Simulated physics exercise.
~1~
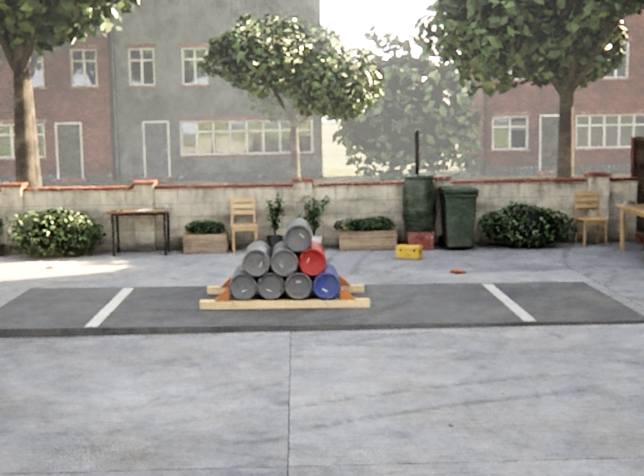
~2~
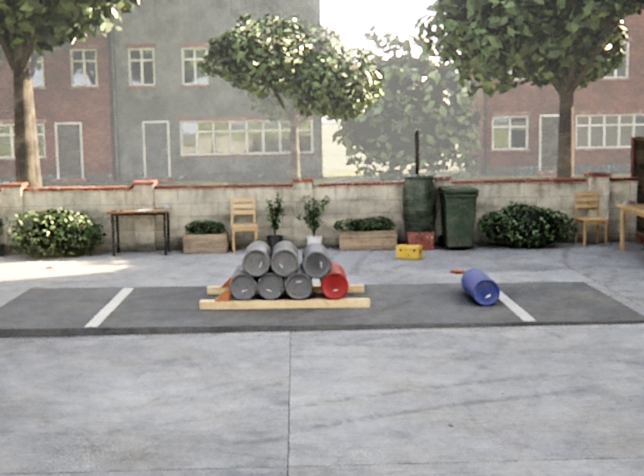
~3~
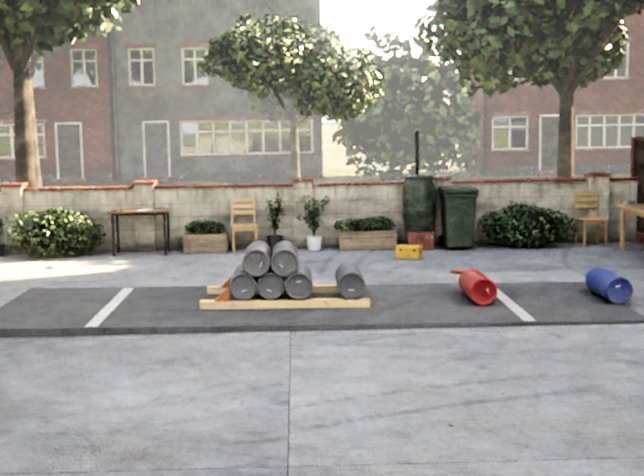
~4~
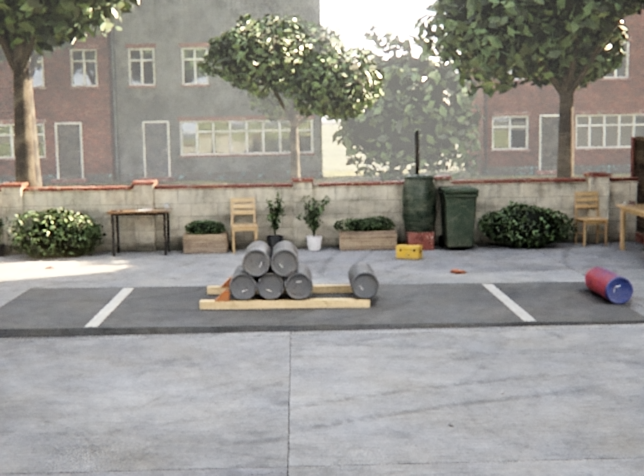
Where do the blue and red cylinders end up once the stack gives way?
Both come to rest past the right white line, close together near the right end of the dark pad.
A pyramid of grey cylinders, with one red and one blue at its right side, sits on wooden bearers across a dark pad in a paved yard, seen end-on from the front by a still camera. The stack gives way on the right, and the blue cylinder rolls off towards the right white line while the red drops to the bottom row. Blue carries on past the line, and red rolls after it as a grey one shifts to the right on the bearers. Finally red and blue are close together beyond the right line, with the grey ones still on the bearers.
